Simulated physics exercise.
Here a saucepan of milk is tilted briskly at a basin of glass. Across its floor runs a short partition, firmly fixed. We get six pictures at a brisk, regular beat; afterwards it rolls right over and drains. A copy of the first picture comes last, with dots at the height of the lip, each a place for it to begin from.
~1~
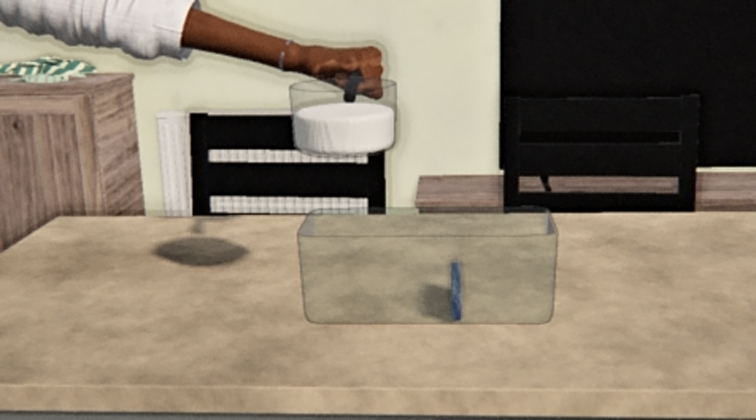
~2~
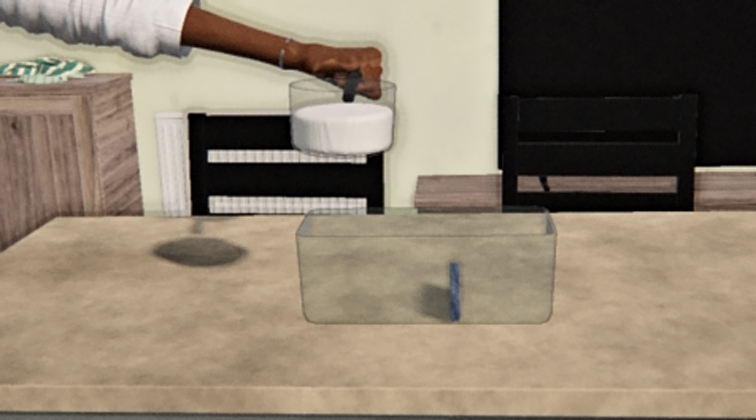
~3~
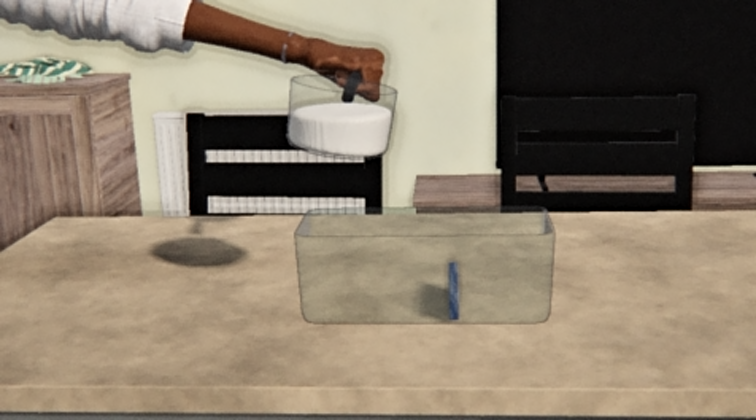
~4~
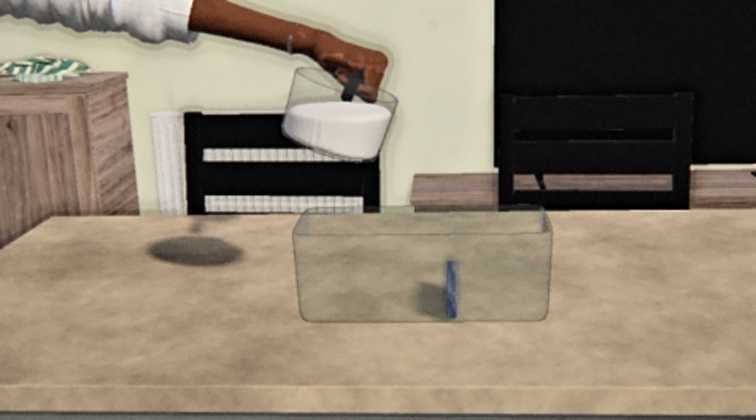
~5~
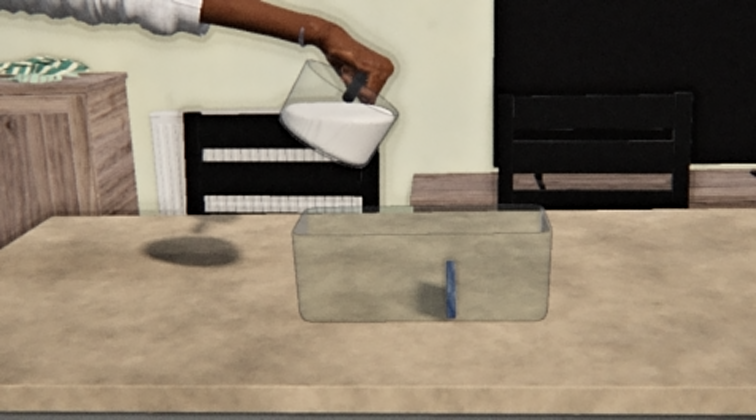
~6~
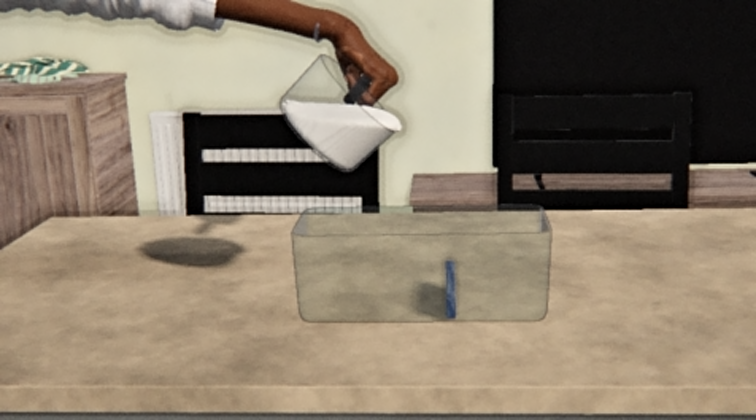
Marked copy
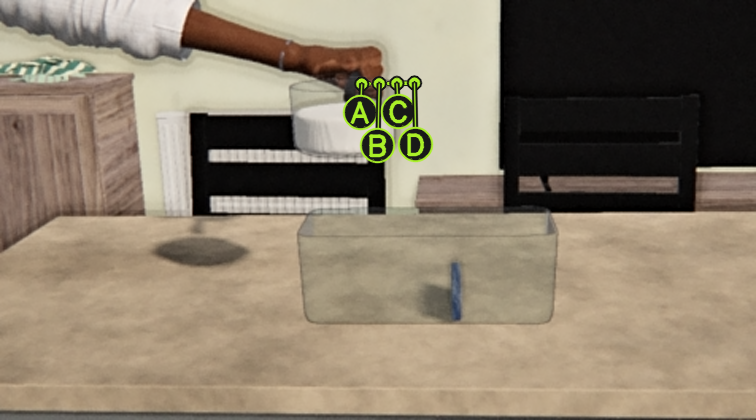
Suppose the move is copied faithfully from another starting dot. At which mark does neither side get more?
D beats the others.
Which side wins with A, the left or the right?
The left one.
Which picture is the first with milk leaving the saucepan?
In picture 6.
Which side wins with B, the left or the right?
The left side.
On the marked copy, A at (361, 84); B at (379, 83); C at (396, 83); D at (414, 83).
If A is chosen, about 86 % ends left of the wall and 11 % right of it; 3 % is lost outside.
If B is chosen, about 91 % ends left of the wall and 7 % right of it.
If C is chosen, about 79 % ends left of the wall and 19 % right of it.
If D is chosen, about 50 % ends left of the wall and 49 % right of it.
